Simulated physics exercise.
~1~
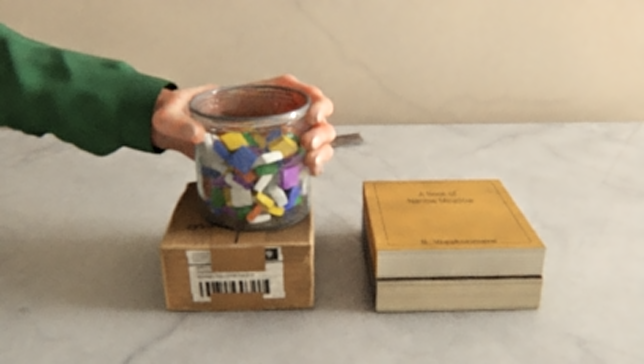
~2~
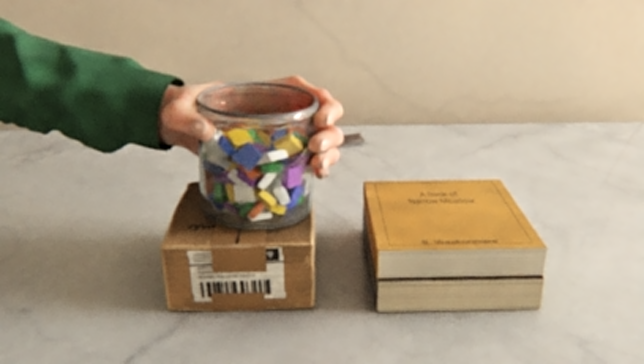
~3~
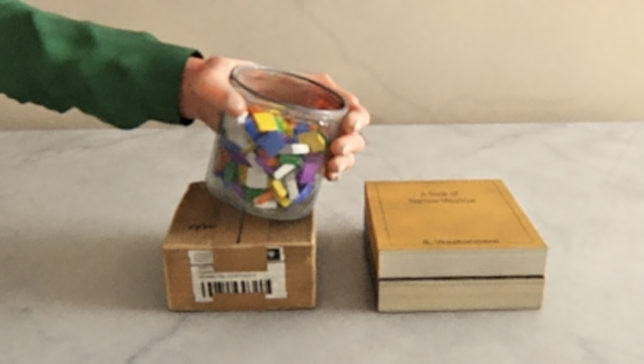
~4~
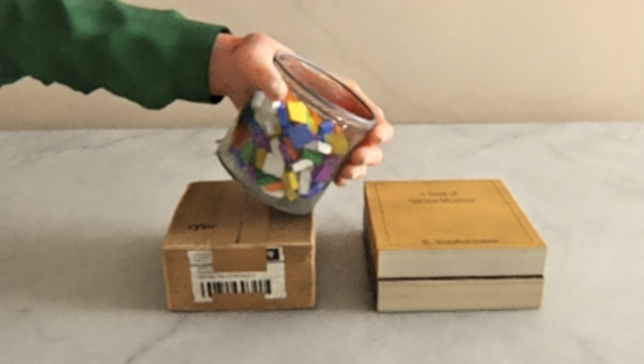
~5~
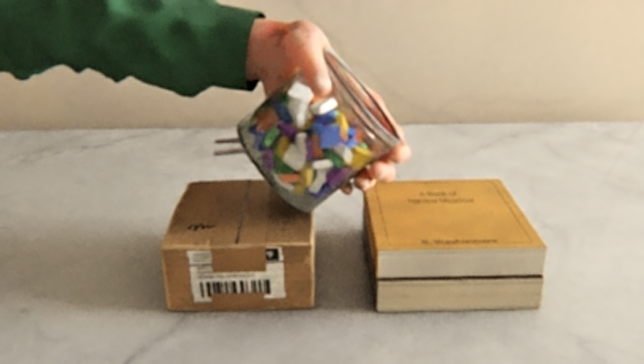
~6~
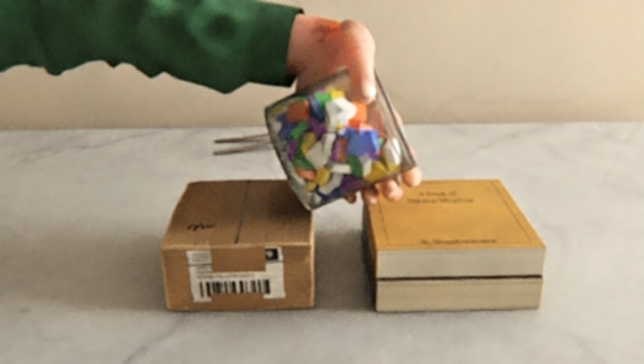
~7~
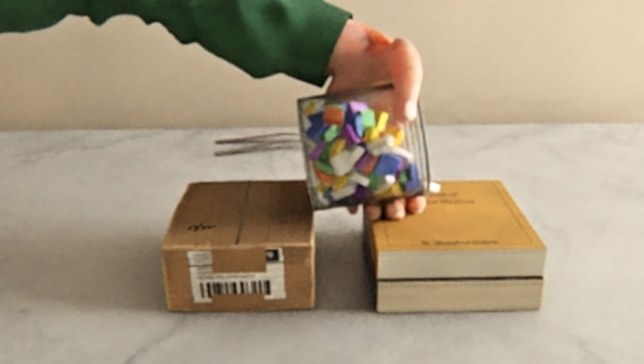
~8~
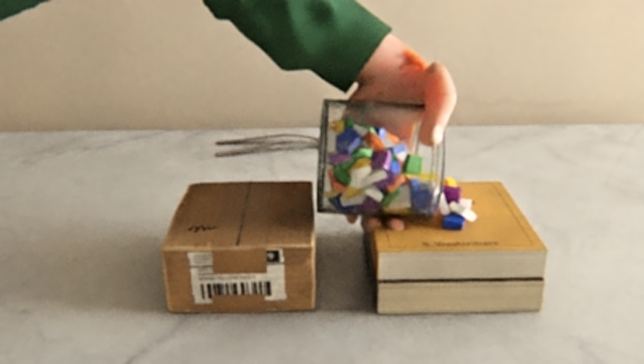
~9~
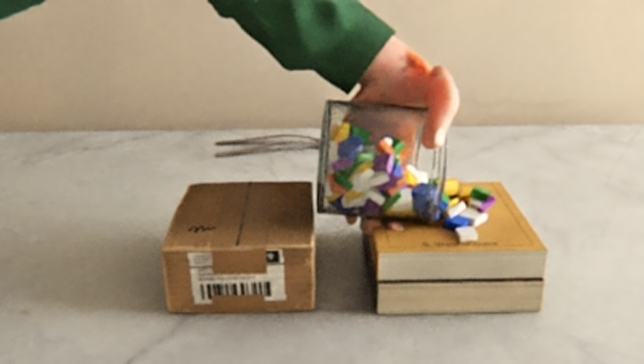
A clear jar of colourful little tiles was lifted off a cardboard box by a hand in a green sleeve, carried right and tipped onto its side against a pile of books, where some of the tiles spilled out onto the top cover.
